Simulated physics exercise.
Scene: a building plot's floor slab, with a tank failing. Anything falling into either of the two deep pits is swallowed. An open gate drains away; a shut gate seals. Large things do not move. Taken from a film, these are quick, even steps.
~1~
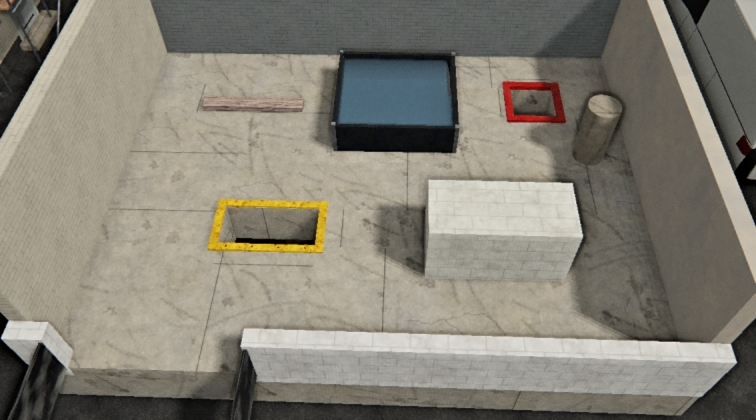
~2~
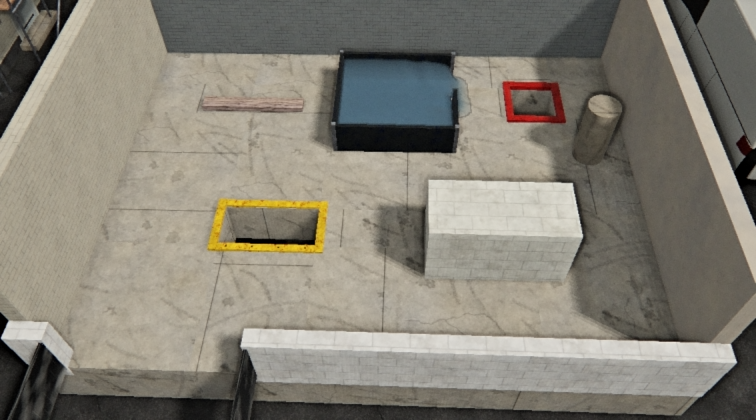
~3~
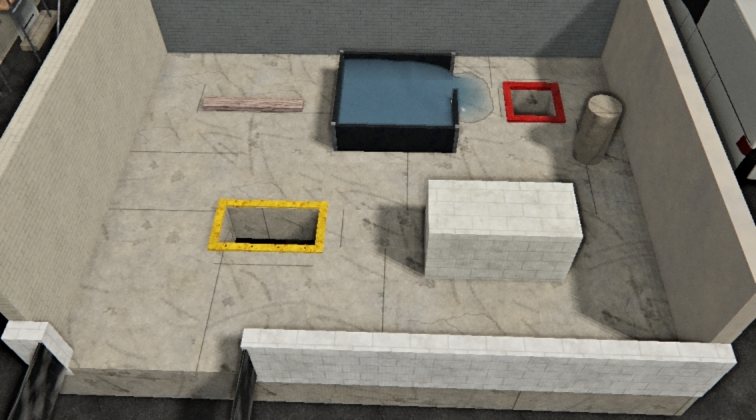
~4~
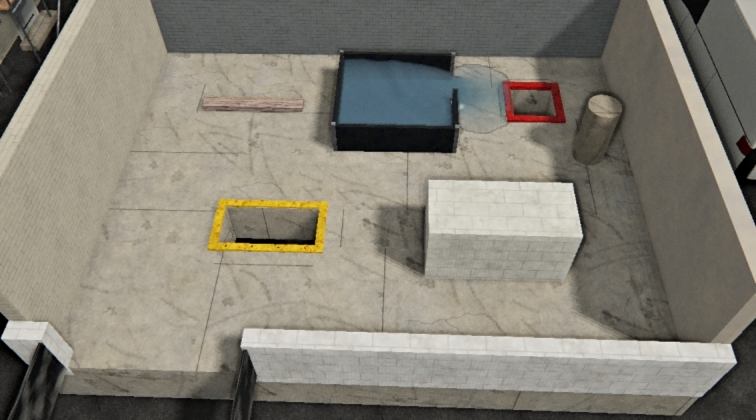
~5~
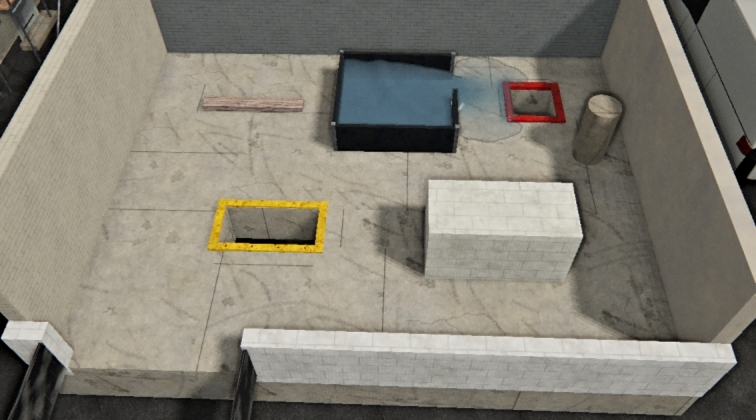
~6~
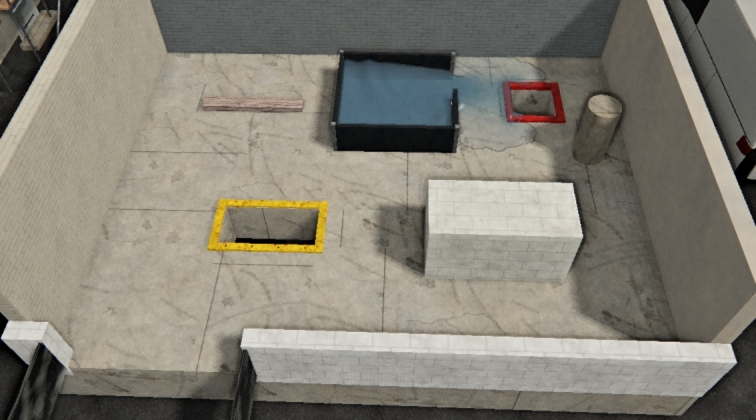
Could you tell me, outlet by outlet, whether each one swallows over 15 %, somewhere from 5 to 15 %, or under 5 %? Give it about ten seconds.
I expect the gate to account for a fraction below five per cent; I expect the yellow pit to account for a fraction below five per cent; I expect the red pit to account for upward of fifteen per cent.
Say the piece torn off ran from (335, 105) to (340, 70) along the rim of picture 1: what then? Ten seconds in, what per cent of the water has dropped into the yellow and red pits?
The yellow pit gets 0 per cent and the red pit 0 per cent.
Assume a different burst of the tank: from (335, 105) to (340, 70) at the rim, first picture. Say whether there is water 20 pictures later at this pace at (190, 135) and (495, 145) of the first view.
In the order asked: Sodden, out of reach.
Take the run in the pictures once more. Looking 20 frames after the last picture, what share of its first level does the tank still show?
Around 48 percent.
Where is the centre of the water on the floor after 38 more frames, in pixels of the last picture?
Near pixel (478, 137).
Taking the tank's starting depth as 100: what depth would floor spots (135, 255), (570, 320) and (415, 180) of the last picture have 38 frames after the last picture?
The depths come to near 0, 4 and 2 per cent respectively.
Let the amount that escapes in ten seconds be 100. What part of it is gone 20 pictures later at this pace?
I'd put it at 70 per cent.
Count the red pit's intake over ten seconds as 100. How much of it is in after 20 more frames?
My estimate: Close to 70 per cent.
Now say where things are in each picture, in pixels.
The first picture shows still water in the water tank at (396, 92).
In the second picture, water pours out at (450, 91) and has run to a hidden place.
In the third picture, the front is at (486, 113), out from the gap at (450, 91).
In the fourth picture, water pours out at (450, 92) and has run to (506, 83).
In the fifth picture, water pours out at (450, 91) and has run to (522, 79).
In the sixth picture, the front is at (534, 72), out from the gap at (450, 91).
A moment on, water covers 10 % of the floor; the gate 0 %, the yellow pit 0 %, the red pit 6 %.
Next, water covers 15 % of the floor; the gate 0 %, the yellow pit 0 %, the red pit 12 %.
Then, water covers 20 % of the floor; the gate 0 %, the yellow pit 0 %, the red pit 19 %.
Later, water covers 35 % of the floor; the gate 0 %, the yellow pit 0 %, the red pit 24 %.
In the end, water covers 55 % of the floor; the gate 0 %, the yellow pit 0 %, the red pit 27 %.
